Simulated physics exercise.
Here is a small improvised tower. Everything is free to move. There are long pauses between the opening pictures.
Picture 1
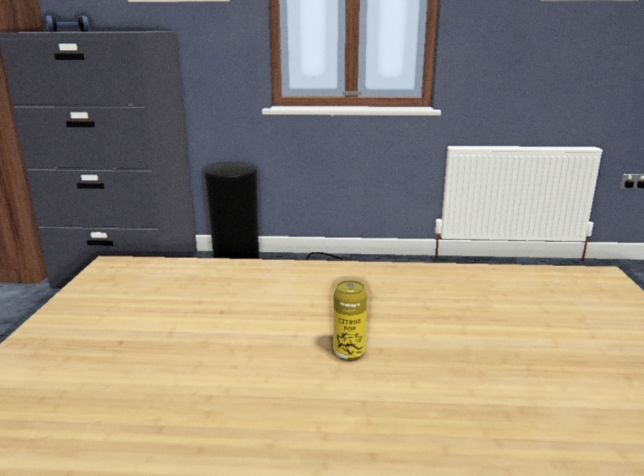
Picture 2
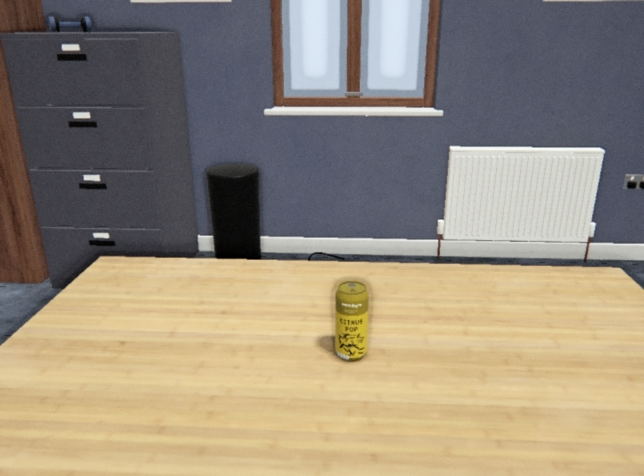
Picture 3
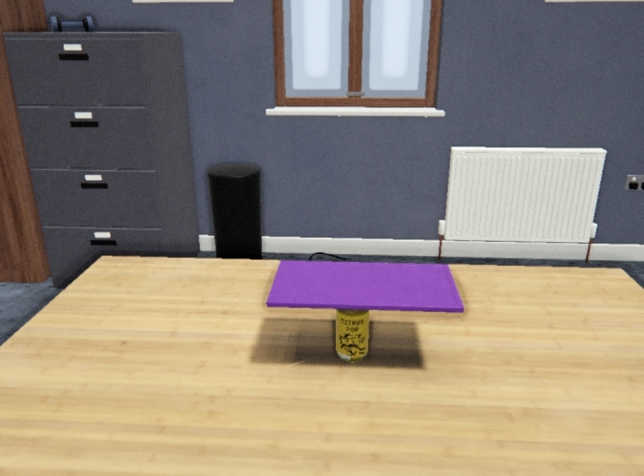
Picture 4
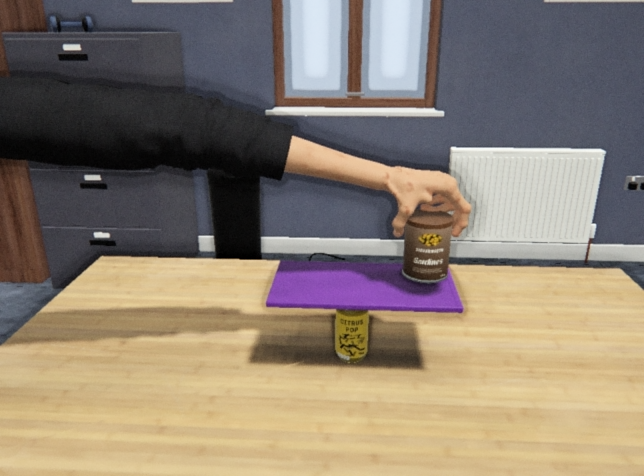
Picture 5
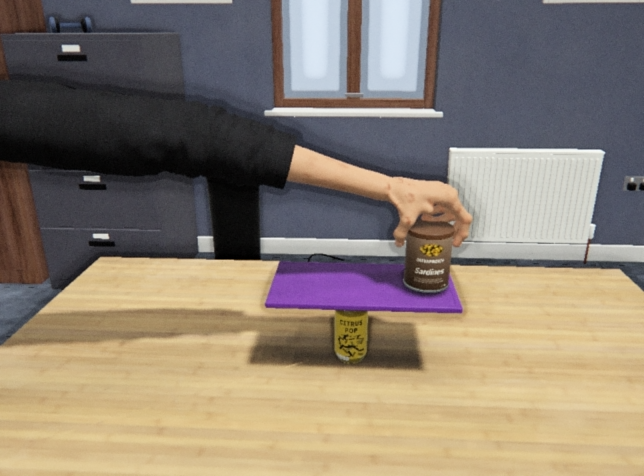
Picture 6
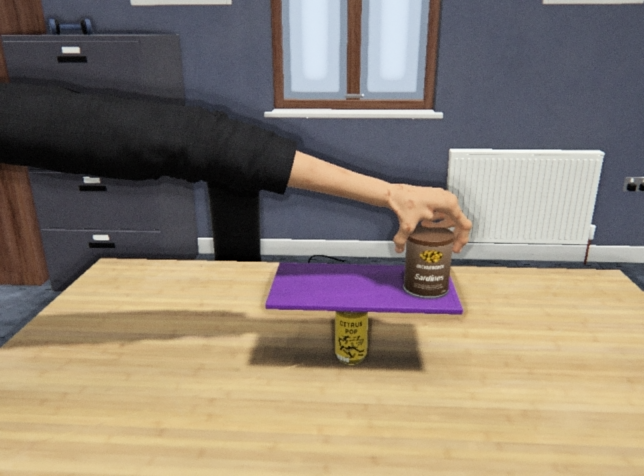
A yellow drink can stands alone on a pale wooden table, seen from slightly above by a nearly still camera in a blue-walled room. Behind it are grey drawers and a black cylinder at left, a window at centre and a white radiator at right. A purple lid appears across the can, then a black-sleeved arm from the left lowers a brown tin onto its right side, keeping hold.
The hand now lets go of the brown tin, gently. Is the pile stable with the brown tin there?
The stack gives way.
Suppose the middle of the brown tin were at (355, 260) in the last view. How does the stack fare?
Then it keeps its balance.
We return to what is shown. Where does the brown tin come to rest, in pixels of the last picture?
At about (494, 355).
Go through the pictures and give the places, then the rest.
In the first frame, the last thing is not in view yet.
In the second frame, the last thing is not in view yet.
In the third frame, the last thing is not in view yet; purple lid (364, 284).
In the fourth frame, still above its spot; brown tin (427, 245); purple lid (363, 284).
In the fifth frame, still above its spot; brown tin (428, 255); purple lid (362, 285).
In the sixth frame, in place under the hand; brown tin (428, 261); purple lid (363, 286).
Then, 0.40 s past the last view, brown tin now fallen; purple lid rocked 68° from its first pose.
Then, 0.80 s past the last view, purple lid now fallen; yellow can rocked 55° from its first pose.
Then, 1.00 s past the last view, yellow can rocked 67° from its first pose.
Finally, fallen, purple lid, brown tin and yellow can. Final places as the last picture's camera would see them, brown tin near (494, 355). The stack loses its balance.
